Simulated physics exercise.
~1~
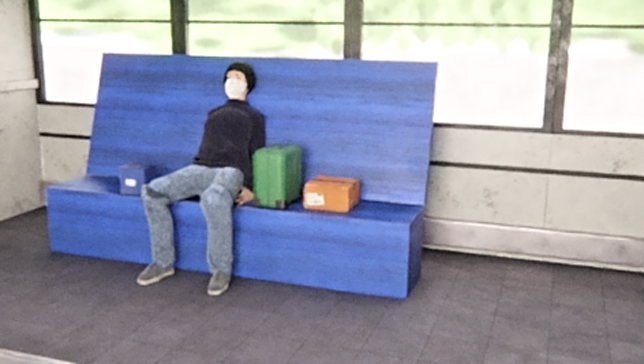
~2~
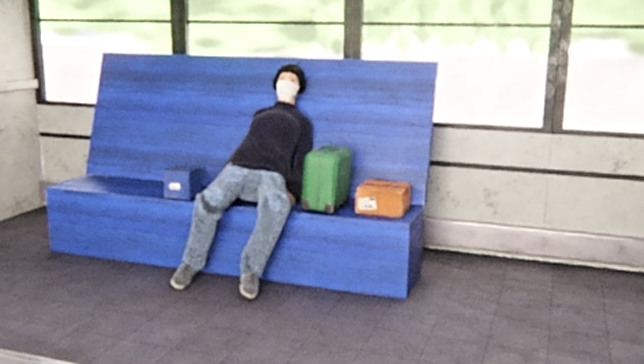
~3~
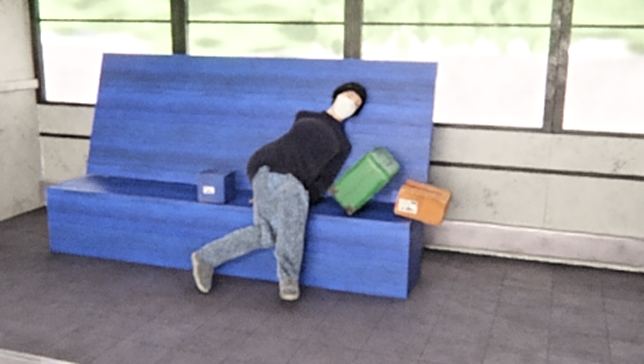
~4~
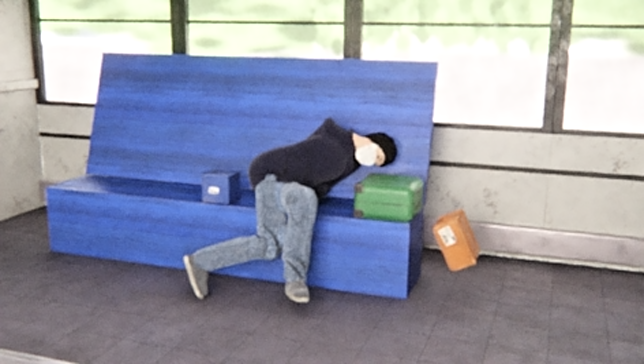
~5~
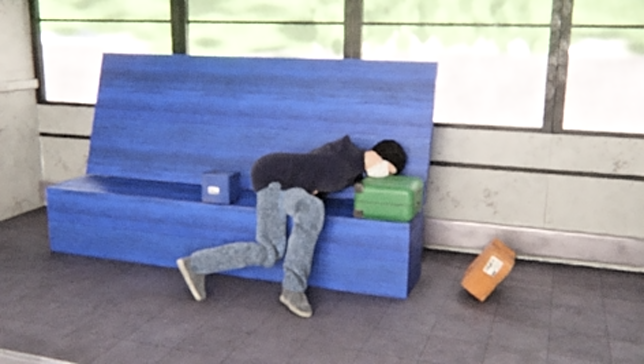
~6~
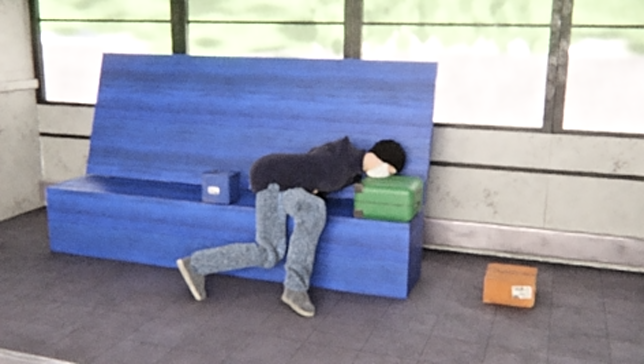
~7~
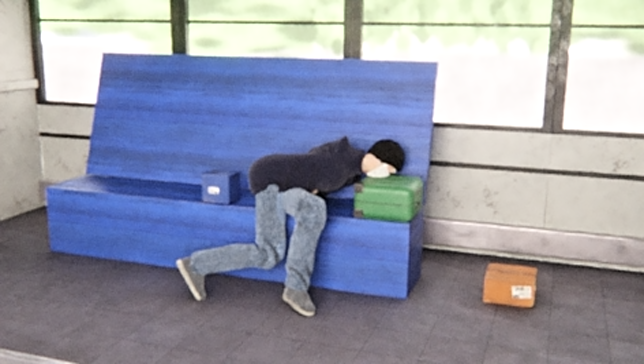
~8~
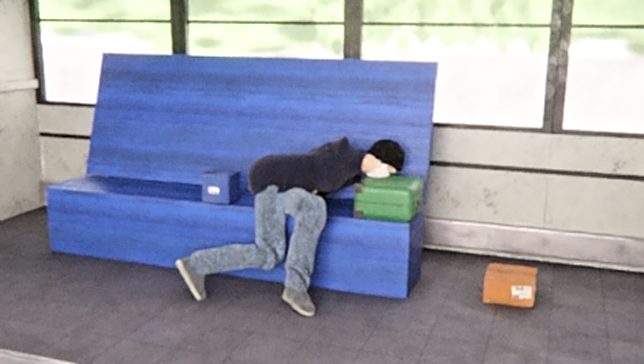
Masked passenger sliding right along a blue bench and slumping over a toppled green case, while an orange carton tumbles to the floor.
